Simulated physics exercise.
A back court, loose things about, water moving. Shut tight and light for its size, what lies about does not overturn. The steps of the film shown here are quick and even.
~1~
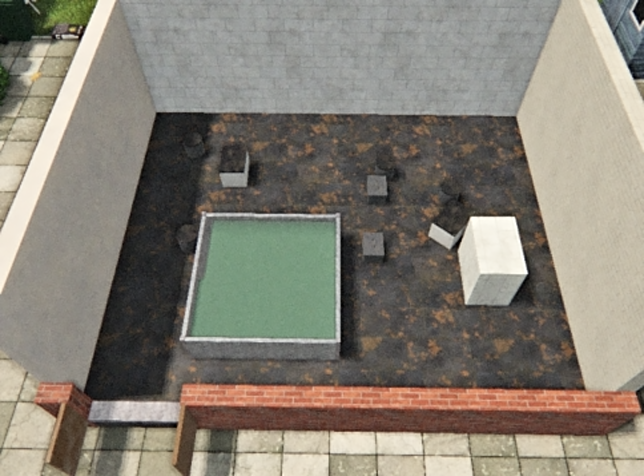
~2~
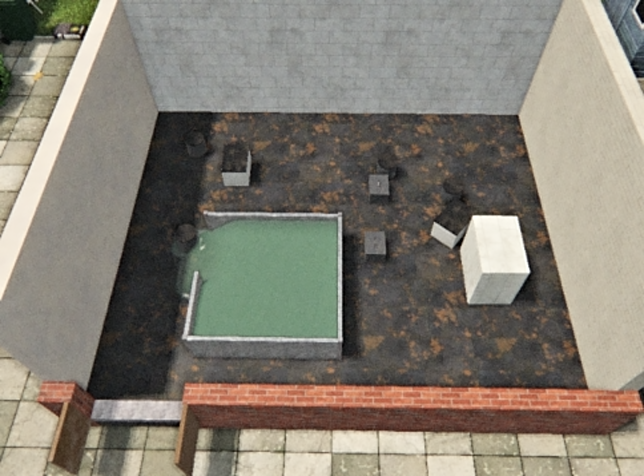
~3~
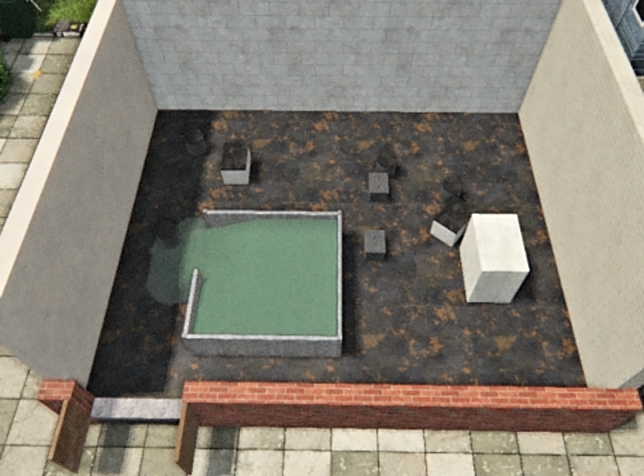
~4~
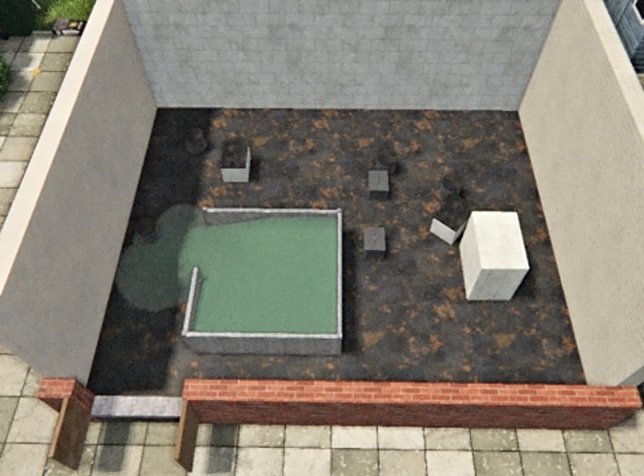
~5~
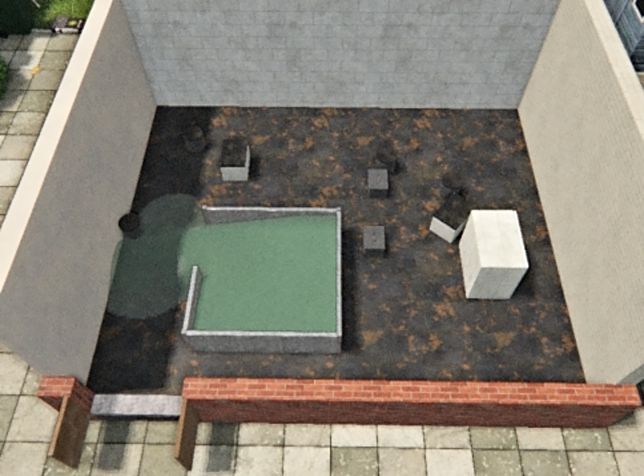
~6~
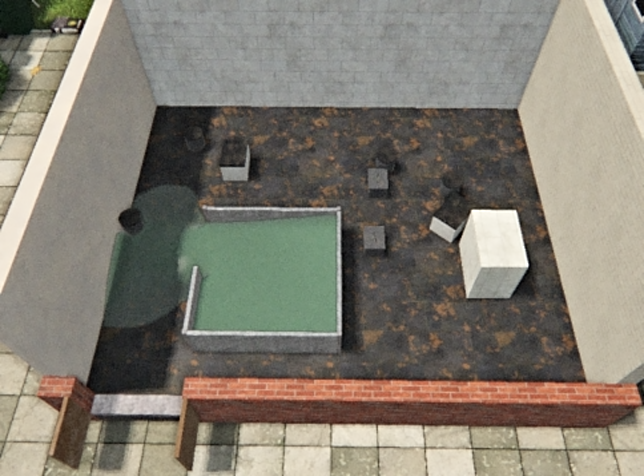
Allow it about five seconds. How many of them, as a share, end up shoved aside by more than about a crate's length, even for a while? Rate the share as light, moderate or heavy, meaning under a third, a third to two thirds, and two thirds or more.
Light.
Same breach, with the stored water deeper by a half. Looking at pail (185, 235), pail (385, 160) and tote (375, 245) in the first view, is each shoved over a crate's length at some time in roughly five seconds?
Result by item: Covered it; covered it; didn't cover it.
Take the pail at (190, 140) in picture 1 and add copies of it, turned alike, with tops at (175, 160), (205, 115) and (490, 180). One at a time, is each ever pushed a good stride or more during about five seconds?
Item by item: Goes the distance, goes the distance, remains in place.
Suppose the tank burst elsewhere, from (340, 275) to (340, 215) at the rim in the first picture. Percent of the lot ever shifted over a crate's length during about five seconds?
Near 40 in a hundred.
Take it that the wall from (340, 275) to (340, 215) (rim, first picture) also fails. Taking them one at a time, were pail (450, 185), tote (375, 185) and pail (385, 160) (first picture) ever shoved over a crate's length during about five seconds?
Went past that, fell short, fell short.
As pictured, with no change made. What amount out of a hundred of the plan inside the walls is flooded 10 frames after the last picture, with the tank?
By my count it's near 30 in a hundred.
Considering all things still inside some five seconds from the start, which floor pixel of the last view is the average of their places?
It comes out somewhere near (374, 186).
A moment on, 1 of 8 are well off their spots; 1 afloat.
Next, 1 of 8 are well off their spots; 0 afloat.
Later, 2 of 8 are well off their spots; 2 afloat.
In the end, 2 of 8 are well off their spots, and 2 have been at some point; 0 afloat.
